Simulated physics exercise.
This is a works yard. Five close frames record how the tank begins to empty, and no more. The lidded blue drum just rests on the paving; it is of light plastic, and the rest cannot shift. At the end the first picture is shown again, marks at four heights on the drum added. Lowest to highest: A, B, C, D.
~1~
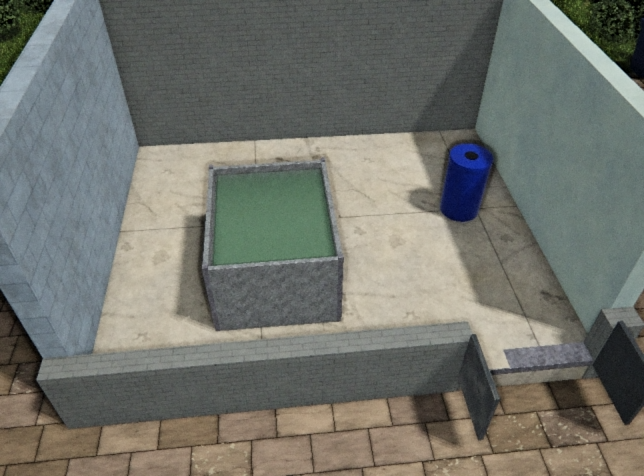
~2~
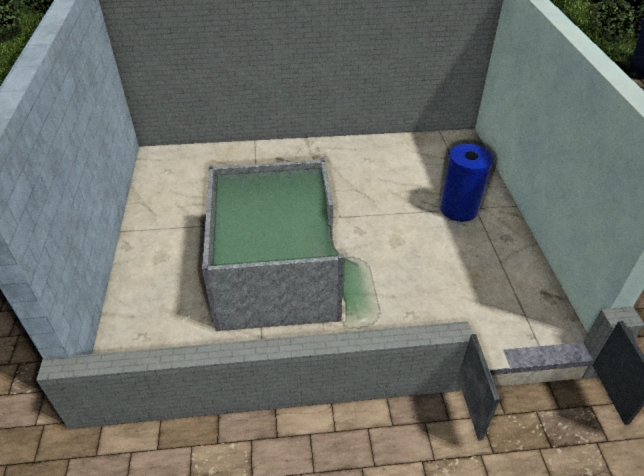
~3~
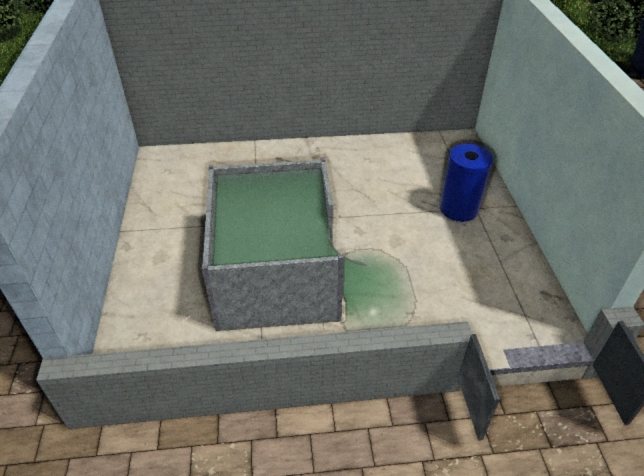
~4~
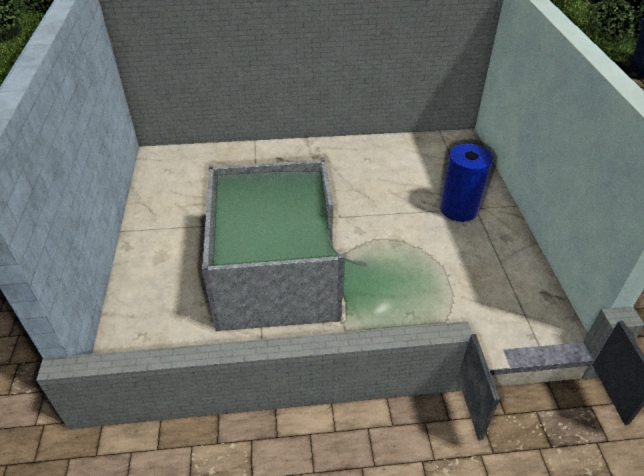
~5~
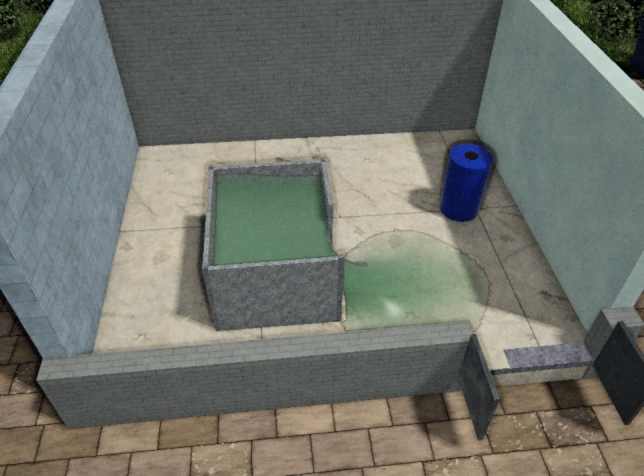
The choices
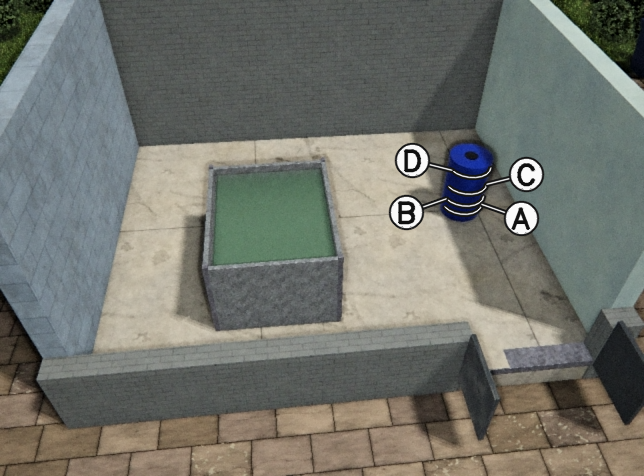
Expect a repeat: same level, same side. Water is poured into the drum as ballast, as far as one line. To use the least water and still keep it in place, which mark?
The answer is line B.
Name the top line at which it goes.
The answer is A.
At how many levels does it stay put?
Three.
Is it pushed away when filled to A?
Yes, that goes wrong.
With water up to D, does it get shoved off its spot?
No, that is safe.
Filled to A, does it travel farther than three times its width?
No.
On the marked copy, A at (467, 214); B at (468, 206); C at (471, 194); D at (475, 177); from the bottom up A, B, C, D.
Choosing A, it is pushed about its own width away.
Choosing B, it does not move.
Choosing C, it does not move.
Choosing D, it does not move.
